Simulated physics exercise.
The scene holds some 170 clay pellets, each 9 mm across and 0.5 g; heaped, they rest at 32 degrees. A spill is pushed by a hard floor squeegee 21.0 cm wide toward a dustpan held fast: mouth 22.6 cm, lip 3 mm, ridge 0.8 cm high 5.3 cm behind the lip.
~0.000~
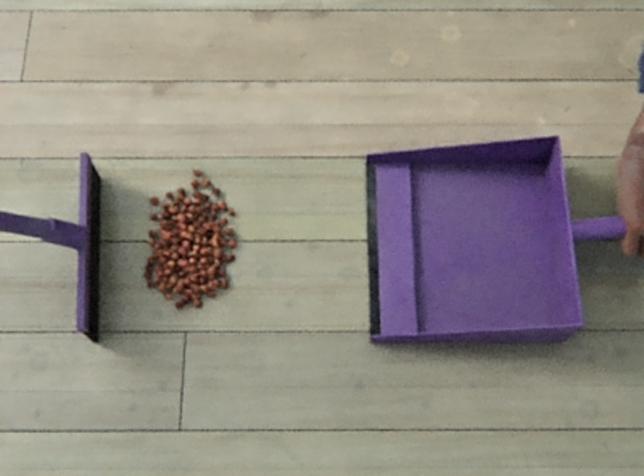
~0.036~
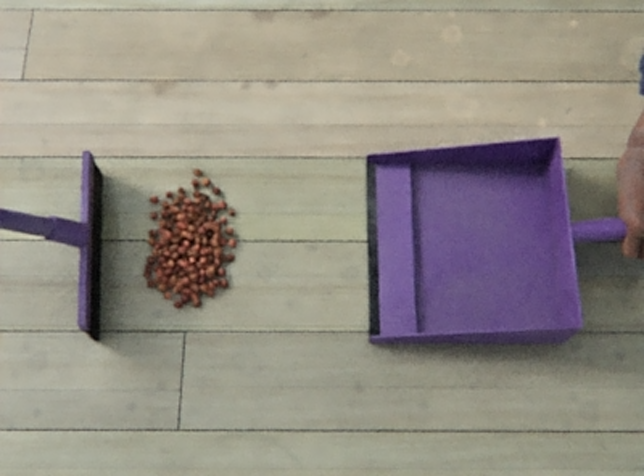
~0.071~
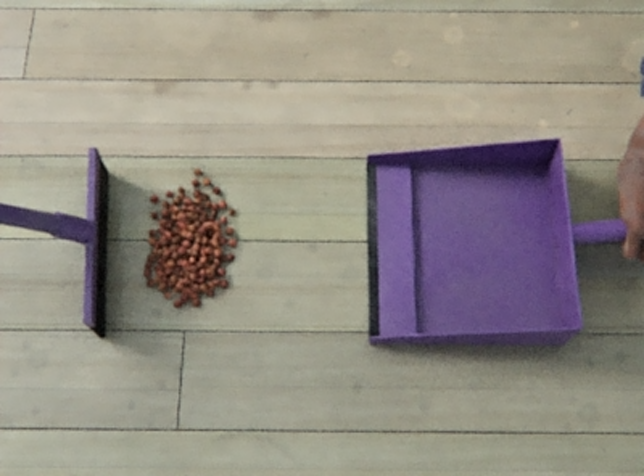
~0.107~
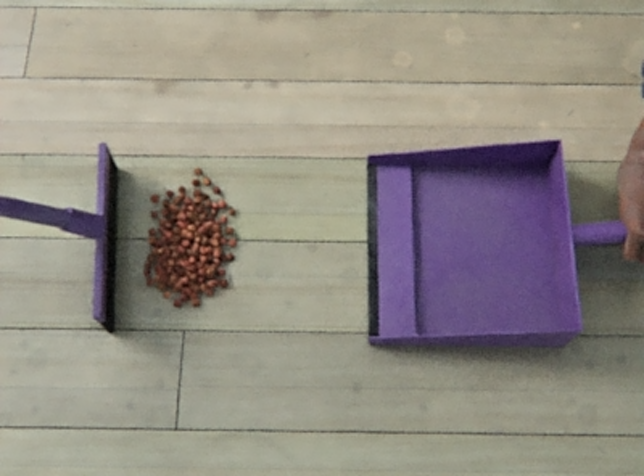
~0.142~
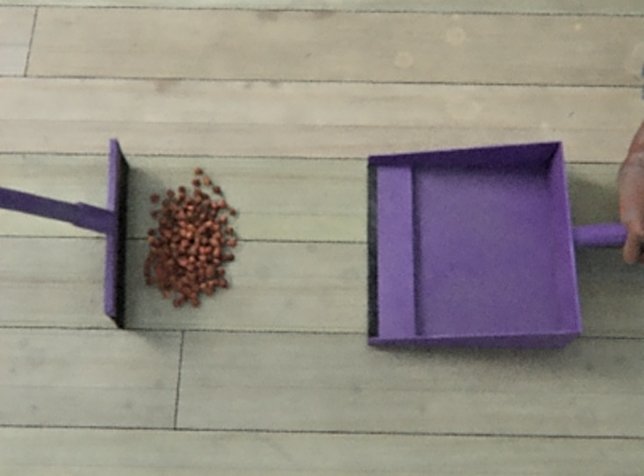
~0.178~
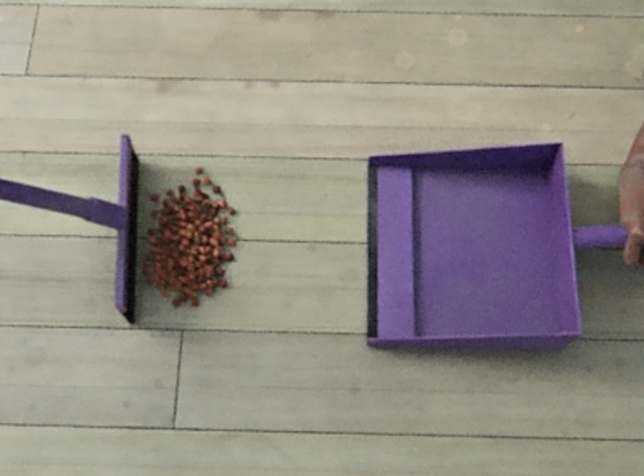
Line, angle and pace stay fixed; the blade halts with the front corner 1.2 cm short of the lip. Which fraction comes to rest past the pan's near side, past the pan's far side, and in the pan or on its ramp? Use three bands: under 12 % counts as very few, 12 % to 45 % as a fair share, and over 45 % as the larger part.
Past the pan's near side: Very few; past the pan's far side: A fair share; in the pan or on its ramp: A fair share.
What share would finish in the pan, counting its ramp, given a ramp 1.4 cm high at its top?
Roughly 25 per cent.
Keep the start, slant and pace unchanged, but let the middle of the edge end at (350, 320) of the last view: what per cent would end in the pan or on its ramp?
Some 25 percent.
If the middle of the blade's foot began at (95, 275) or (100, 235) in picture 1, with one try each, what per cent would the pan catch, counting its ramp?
About 40 and 25 per cent.
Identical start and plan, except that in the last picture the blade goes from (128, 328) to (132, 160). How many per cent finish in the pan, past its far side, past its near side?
The pan gets 40, the far side 0 and the near side 0.
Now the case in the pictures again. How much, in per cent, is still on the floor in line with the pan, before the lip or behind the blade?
That comes to near 40 percent.
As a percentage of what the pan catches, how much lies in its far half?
Around 100 percent.
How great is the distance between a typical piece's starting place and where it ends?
Median: Approx. 24 cm.
After 0.54 s, middle of the blade 16 cm from the lip; 0 % over the lip, far side 5 %, near side 0 %.
After 0.79 s, middle of the blade 7 cm from the lip; 0 % over the lip, far side 20 %, near side 0 %.
After 1.14 s, middle of the blade 2 cm from the lip; 30 % over the lip, far side 30 %, near side 0 %.
In the end, at 1.5 s, near side 0 %, far side 30 %, pan 30 %, in front of the lip or behind the blade 40 %.
